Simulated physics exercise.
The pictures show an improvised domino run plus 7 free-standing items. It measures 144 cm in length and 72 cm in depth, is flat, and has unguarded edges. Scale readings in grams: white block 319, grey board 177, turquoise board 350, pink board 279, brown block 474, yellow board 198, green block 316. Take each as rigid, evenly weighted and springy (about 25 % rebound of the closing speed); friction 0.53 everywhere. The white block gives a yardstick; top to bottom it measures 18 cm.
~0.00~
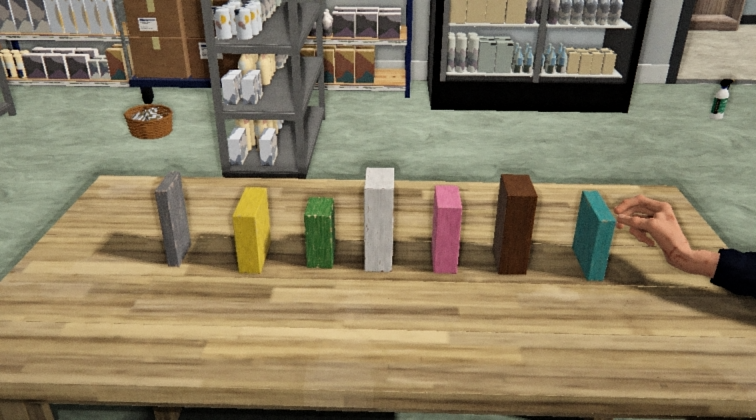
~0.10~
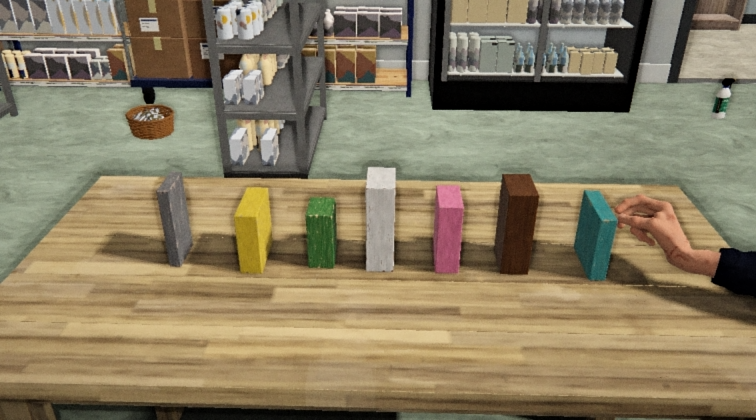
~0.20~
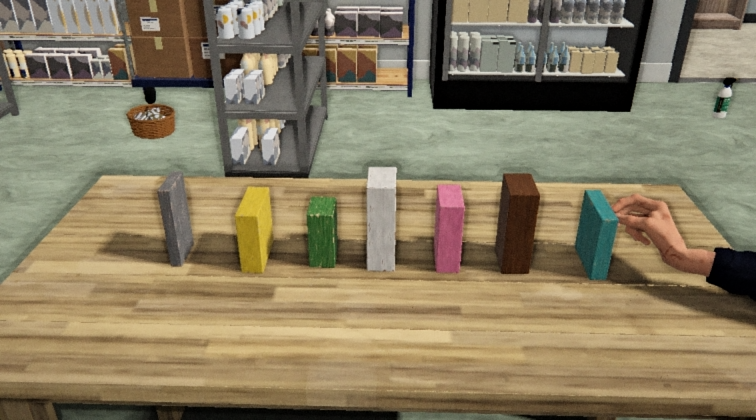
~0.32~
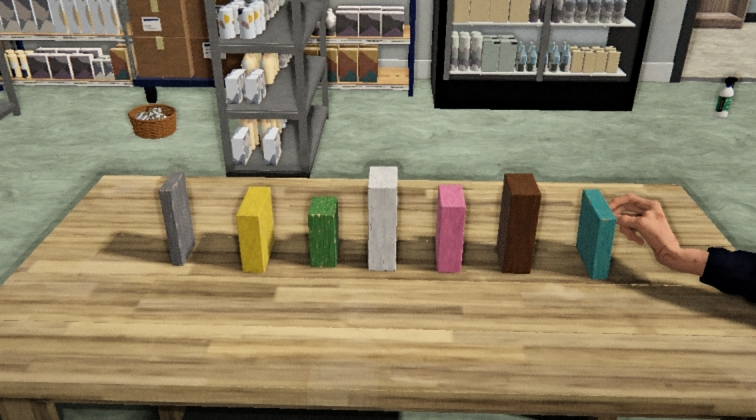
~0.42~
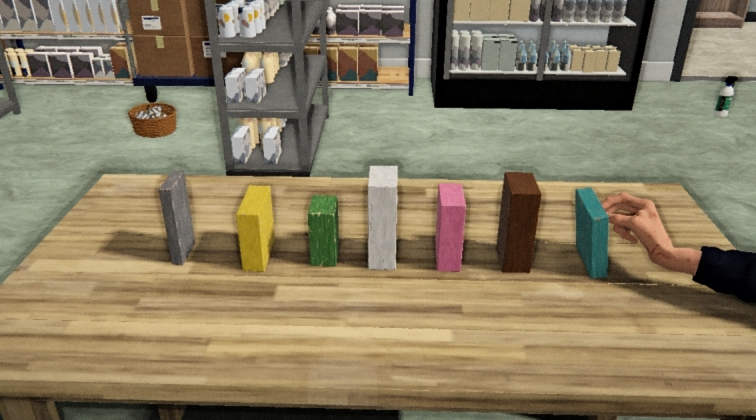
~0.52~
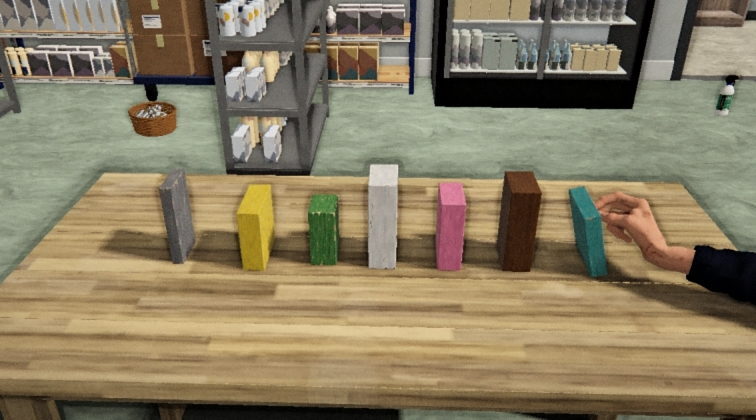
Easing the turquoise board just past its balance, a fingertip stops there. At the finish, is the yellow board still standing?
Yes.
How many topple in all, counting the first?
The total is 1.
Around 0.72 s, turquoise board 44° over.
Around 0.92 s, turquoise board 90° over.
Finally (1.6 s), all 5 still in place (within 5 cm). Final places as that camera would see them, yellow board near (257, 227).
